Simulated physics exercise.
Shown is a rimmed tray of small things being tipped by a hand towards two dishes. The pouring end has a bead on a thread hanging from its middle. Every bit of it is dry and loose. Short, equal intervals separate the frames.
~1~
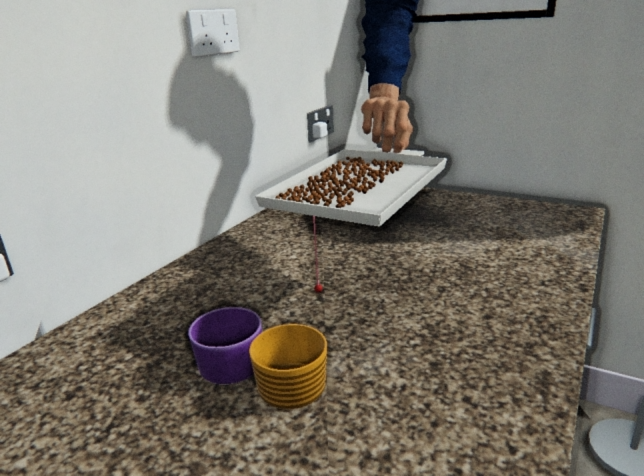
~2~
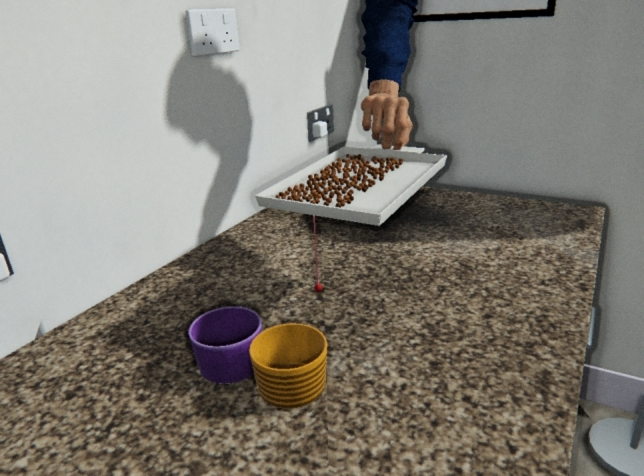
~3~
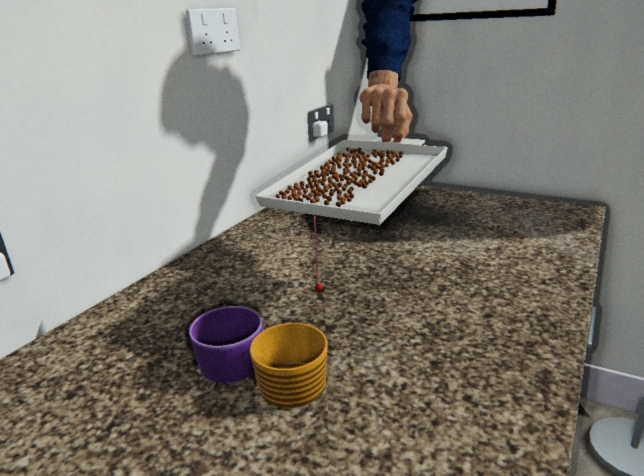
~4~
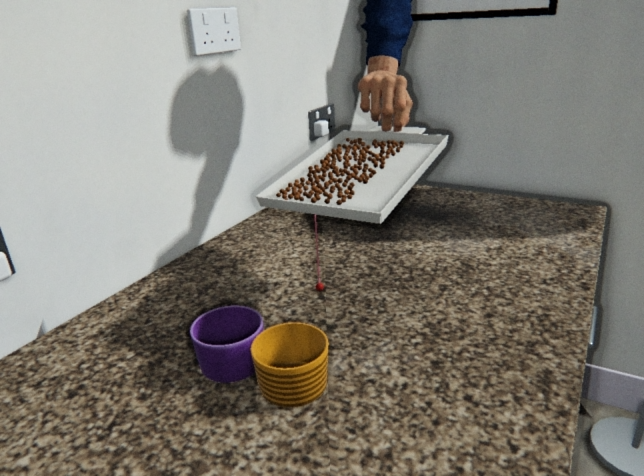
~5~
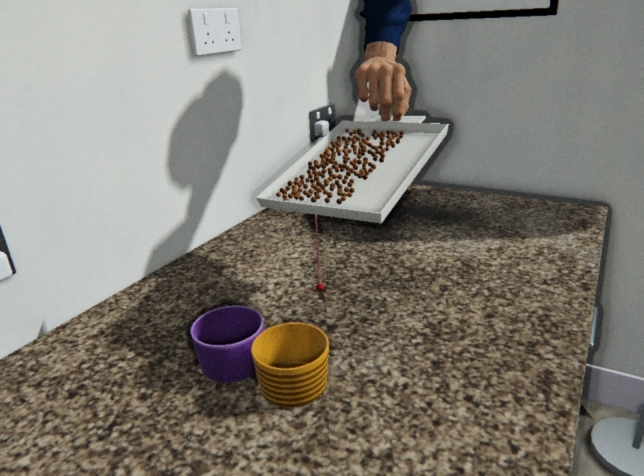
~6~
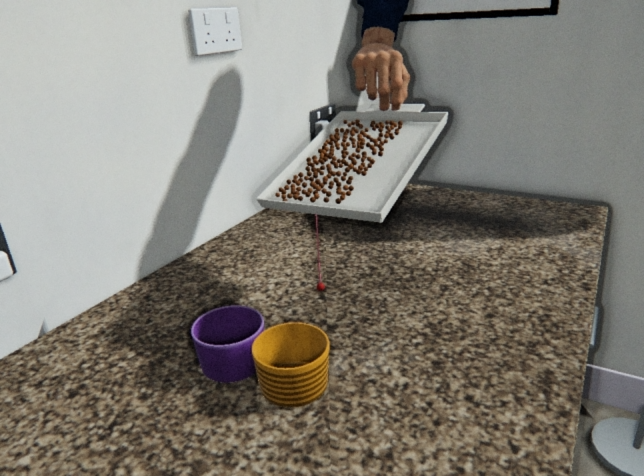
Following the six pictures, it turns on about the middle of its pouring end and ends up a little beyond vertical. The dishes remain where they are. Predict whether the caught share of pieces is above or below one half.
Below one half.
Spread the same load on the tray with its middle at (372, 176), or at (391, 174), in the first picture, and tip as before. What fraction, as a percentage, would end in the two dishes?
First 10 %, then 10 %.
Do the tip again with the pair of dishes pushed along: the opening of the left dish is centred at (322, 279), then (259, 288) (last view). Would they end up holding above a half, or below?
Together the dishes get less than a half first, then beyond half.
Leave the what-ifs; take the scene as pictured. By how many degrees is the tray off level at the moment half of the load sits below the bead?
About 110 degrees.
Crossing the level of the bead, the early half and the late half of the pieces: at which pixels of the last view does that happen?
The opening part goes through (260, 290); what follows goes through (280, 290).
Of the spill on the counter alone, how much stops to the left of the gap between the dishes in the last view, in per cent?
My estimate is some 40 per cent.
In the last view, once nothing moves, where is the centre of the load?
About (271, 342).
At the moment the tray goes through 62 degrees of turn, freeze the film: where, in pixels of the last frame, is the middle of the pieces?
Look close to (293, 192) in the last picture.
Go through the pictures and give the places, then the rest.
In the first frame, corners of the pouring end near (258, 195) and (379, 214), level; middle of the load near (345, 179), cereal balls; left dish near (204, 362); right dish near (268, 385); bead on its thread near (318, 288).
In the second frame, corners of the pouring end near (258, 195) and (379, 213), level; middle of the load near (345, 177).
In the third frame, corners of the pouring end near (258, 195) and (379, 212), tipped barely, lowest at the left corner; middle of the load near (345, 173).
In the fourth frame, corners of the pouring end near (259, 196) and (379, 212), tipped a little, lowest at the left corner; middle of the load near (346, 167).
In the fifth frame, corners of the pouring end near (259, 197) and (379, 212), tipped a little, lowest at the left corner; middle of the load near (345, 161).
In the sixth frame, corners of the pouring end near (259, 197) and (379, 211), tipped clearly, lowest at the left corner; middle of the load near (344, 156); left dish near (207, 360); right dish near (271, 384).
Shortly afterwards, tray tipped steeply; the bulk on the tray; only a few in the right dish; only a few in the left dish; only a few outside both; a little in the air.
Next, tray tipped past a quarter turn; the bulk on the tray; only a few in the right dish; only a few in the left dish; a little outside both; a little in the air.
Some moments later, tray tipped past a quarter turn; a little in the right dish; a little in the left dish; all but a few outside both.
In the end, tray tipped past a quarter turn; a little in the right dish; a little in the left dish; all but a few outside both.
